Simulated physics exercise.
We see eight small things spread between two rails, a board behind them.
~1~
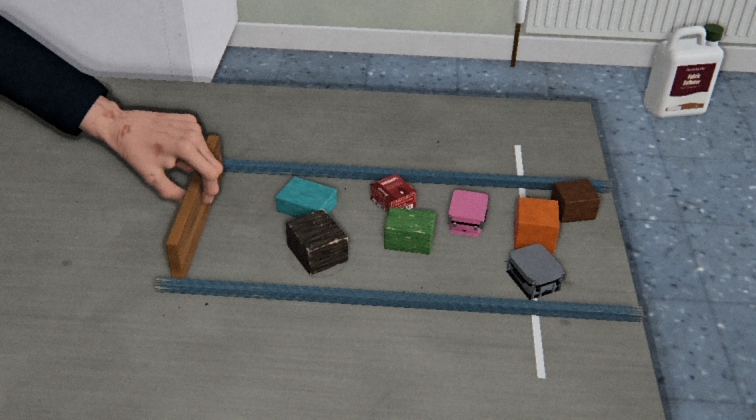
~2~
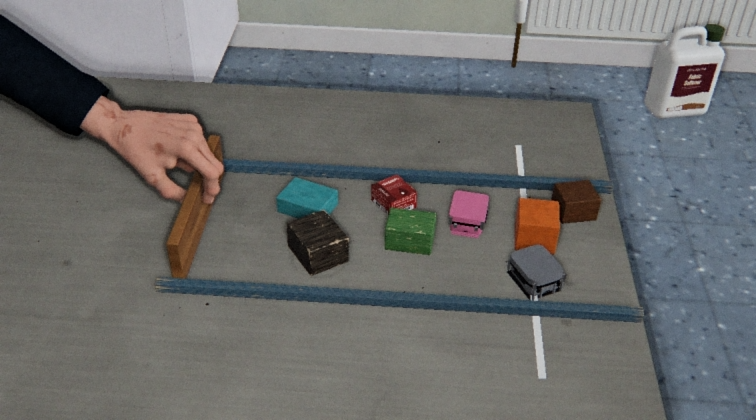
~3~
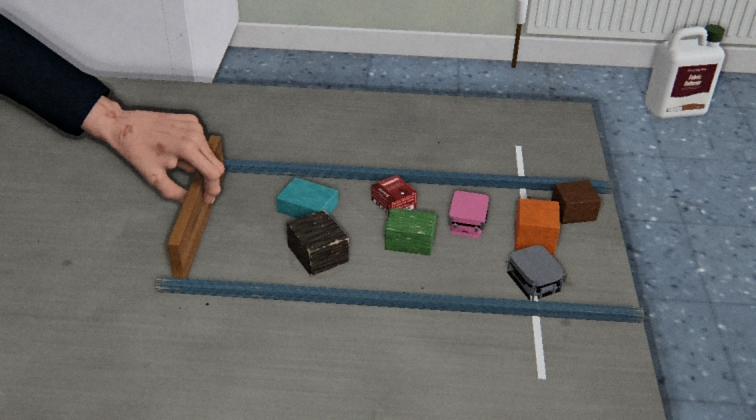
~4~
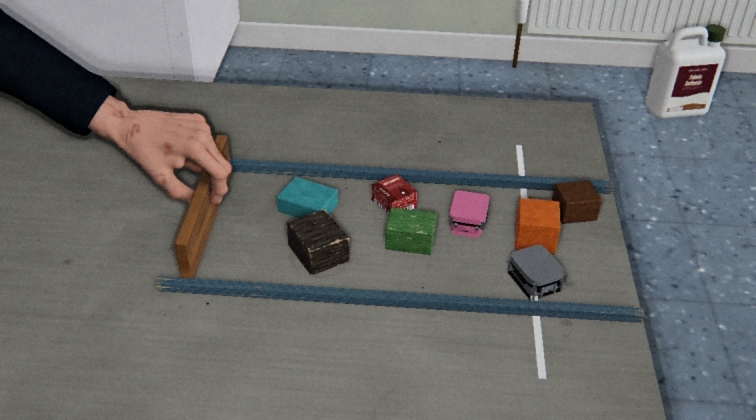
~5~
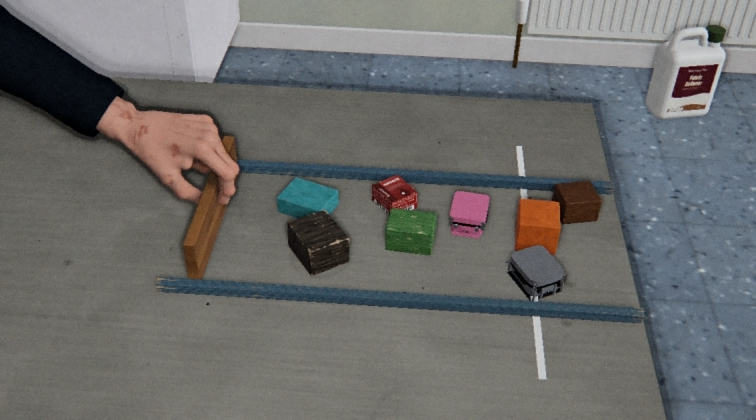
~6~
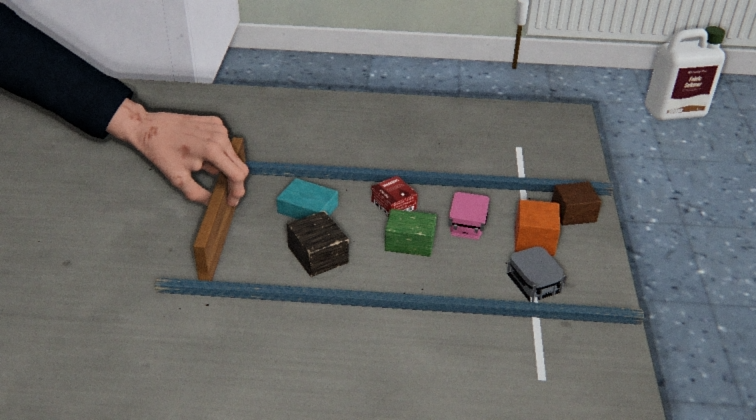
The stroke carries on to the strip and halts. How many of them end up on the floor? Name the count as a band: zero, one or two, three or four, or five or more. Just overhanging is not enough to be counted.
The count falls in the one or two band.
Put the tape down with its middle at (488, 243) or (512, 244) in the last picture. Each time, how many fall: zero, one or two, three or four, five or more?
The falls would be none at all; none.
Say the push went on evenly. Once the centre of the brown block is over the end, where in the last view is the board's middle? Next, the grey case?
The middle is at (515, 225) when it's the brown block, and at (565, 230) when it's the grey case.
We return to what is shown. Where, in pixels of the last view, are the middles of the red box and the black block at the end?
The red box ends up near (589, 198), and the black block near (556, 269).
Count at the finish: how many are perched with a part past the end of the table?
Tally: 2.
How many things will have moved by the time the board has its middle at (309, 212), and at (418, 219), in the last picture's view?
Note: First position 2; second position 6.
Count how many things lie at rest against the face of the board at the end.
It is in contact with 2.
Early on, none off yet; brown block at rest near (576, 204); orange block at rest near (537, 227); grey case at rest near (536, 274).
A while later, none off yet; brown block at rest near (576, 204); orange block travelled a little near (556, 232); grey case at rest near (536, 274).
Finally, the number that fall off is one or two; lost, brown block.
